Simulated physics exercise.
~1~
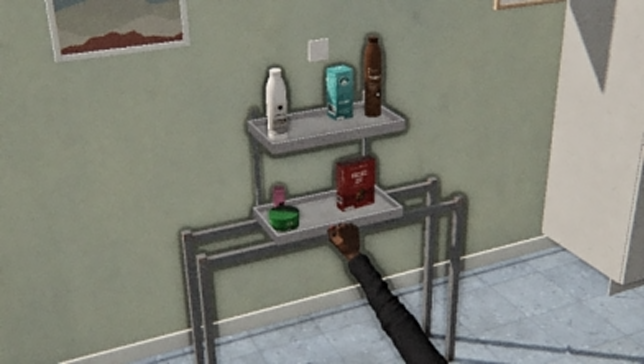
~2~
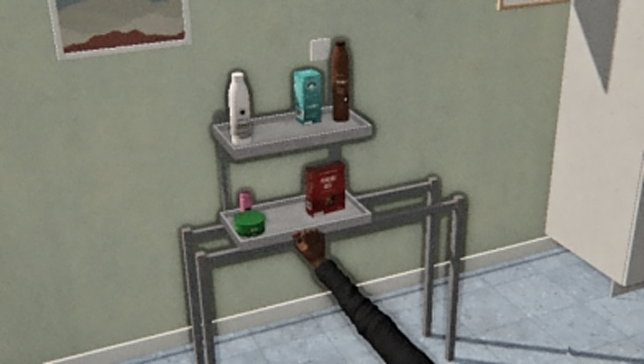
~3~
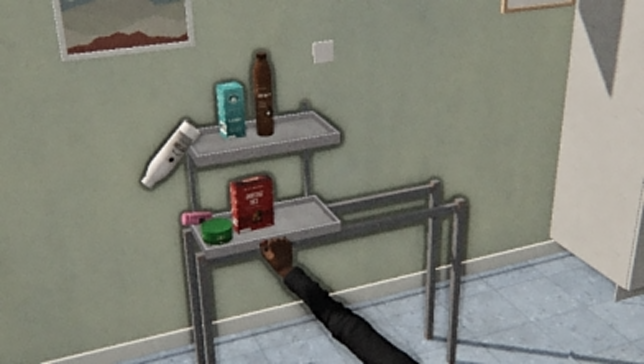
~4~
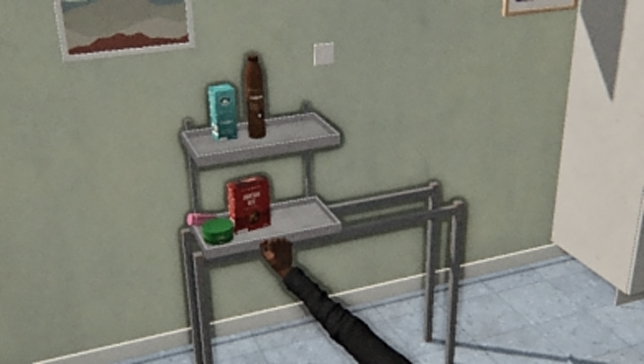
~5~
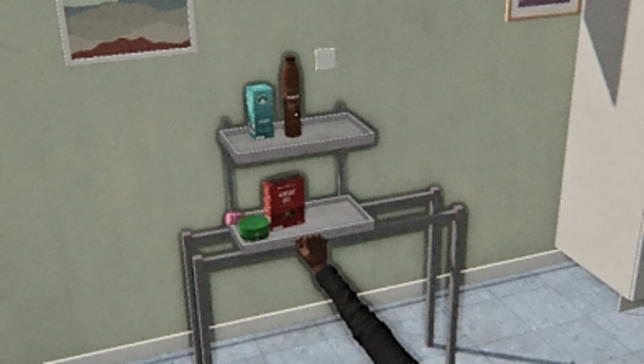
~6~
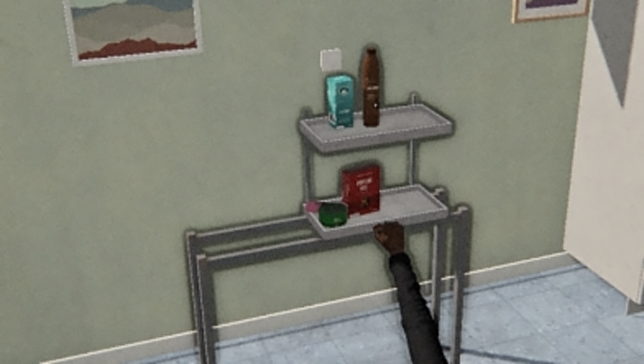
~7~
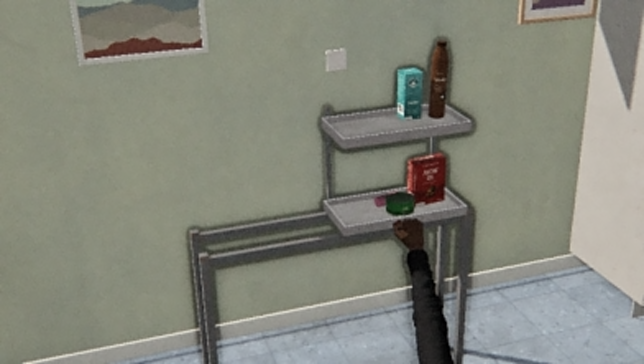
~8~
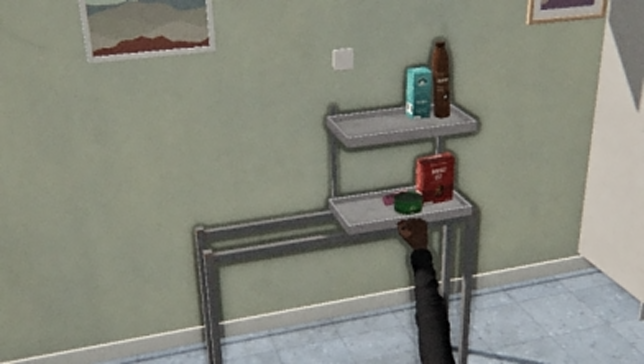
A dark-sleeved arm grips a grey two-tier tray on a metal rack against a green wall, seen from slightly above, with a white bottle, turquoise carton and brown bottle on top and a pink shaker, green tub and red packet below. The hand moves the tray left, and near the left end the white bottle tips over the edge and drops from view while the pink shaker topples. The hand then takes the tray across to the right end. There it stops, the shaker lying beside the green tub and the other things still aboard, with both cartons and the brown bottle upright.
